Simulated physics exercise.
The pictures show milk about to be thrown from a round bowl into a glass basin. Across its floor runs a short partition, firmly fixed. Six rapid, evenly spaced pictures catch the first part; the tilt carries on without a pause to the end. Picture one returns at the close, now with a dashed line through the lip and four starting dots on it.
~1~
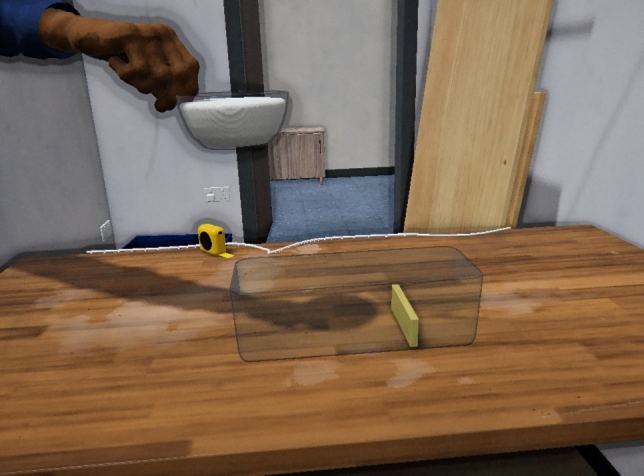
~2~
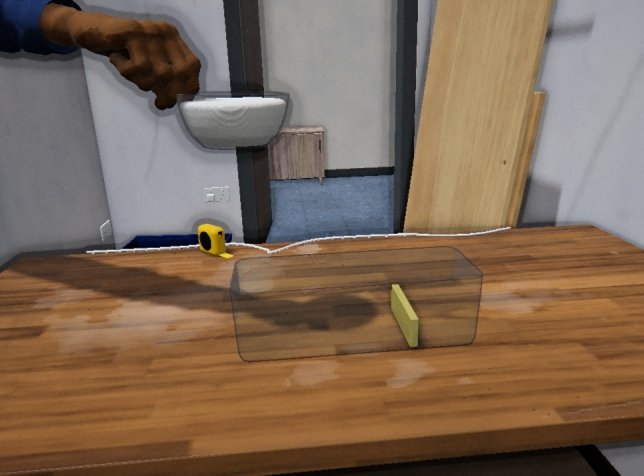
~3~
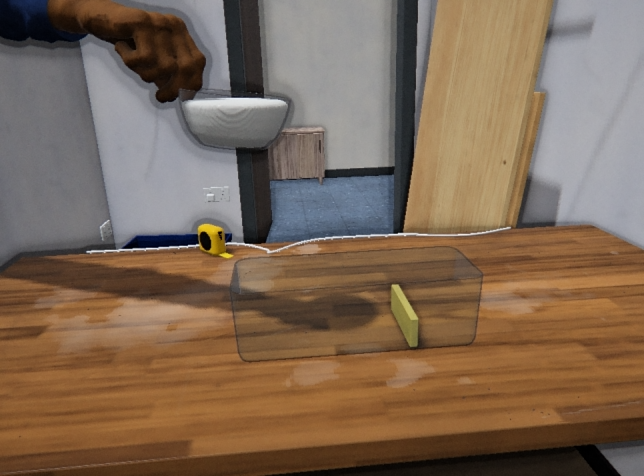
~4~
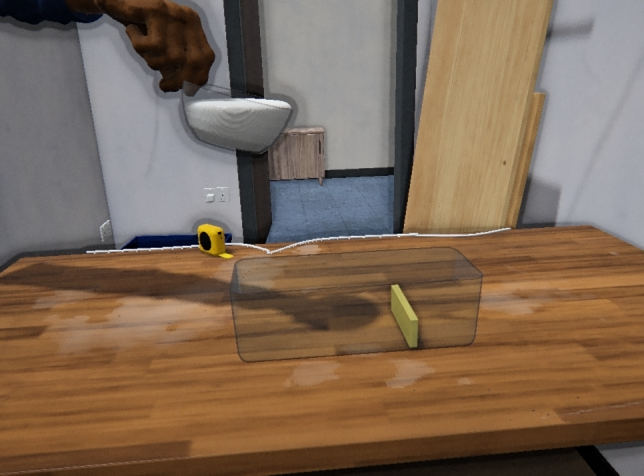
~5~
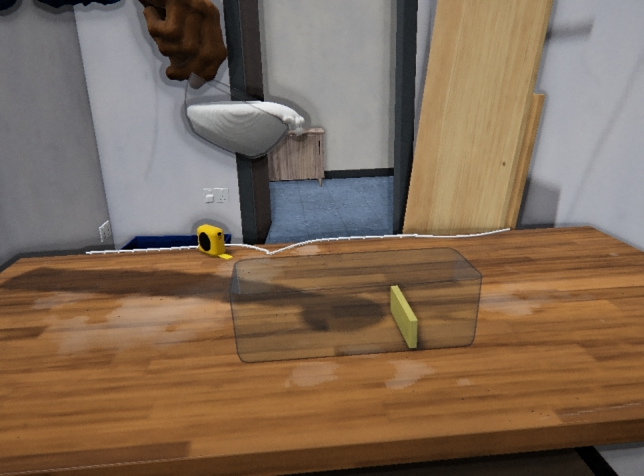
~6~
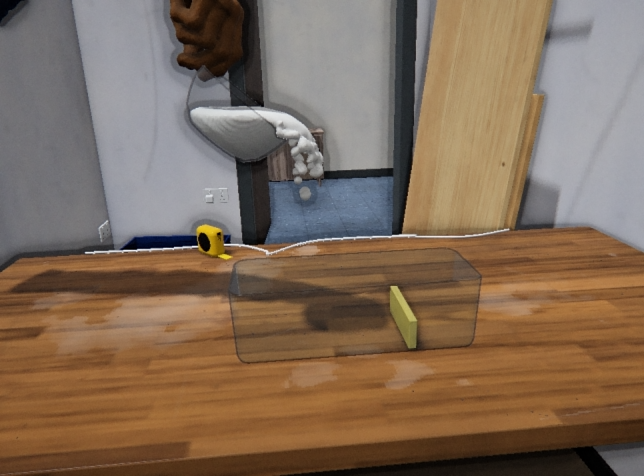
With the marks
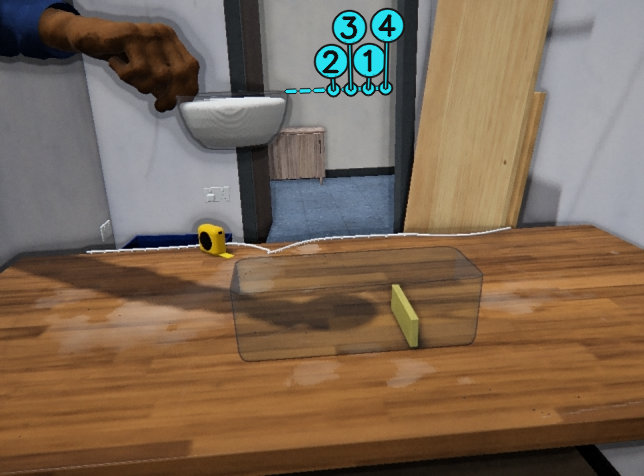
A brown hand at upper left holds a round, pale bowl nearly still, then rises and turns, tilting it rightward until white milk slides over its right lip and runs downward in a lumpy stream. Below, a wooden worktop seen from slightly above holds a clear glass basin with a short yellow-green partition, a yellow tape measure and white cord behind. The view stays fixed, facing grey walls, a doorway and leaning boards.
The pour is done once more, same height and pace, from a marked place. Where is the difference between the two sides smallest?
Take 3.
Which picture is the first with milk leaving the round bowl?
Picture 4.
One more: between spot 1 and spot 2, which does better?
It is 1.
On the marked copy, 1 at (368, 88); 2 at (333, 89); 3 at (350, 89); 4 at (385, 88).
For spot 1, about 36 % ends left of the wall and 61 % right of it; 3 % is lost outside.
For spot 2, about 75 % ends left of the wall and 23 % right of it; 3 % is lost outside.
For spot 3, about 50 % ends left of the wall and 48 % right of it; 3 % is lost outside.
For spot 4, about 32 % ends left of the wall and 66 % right of it.
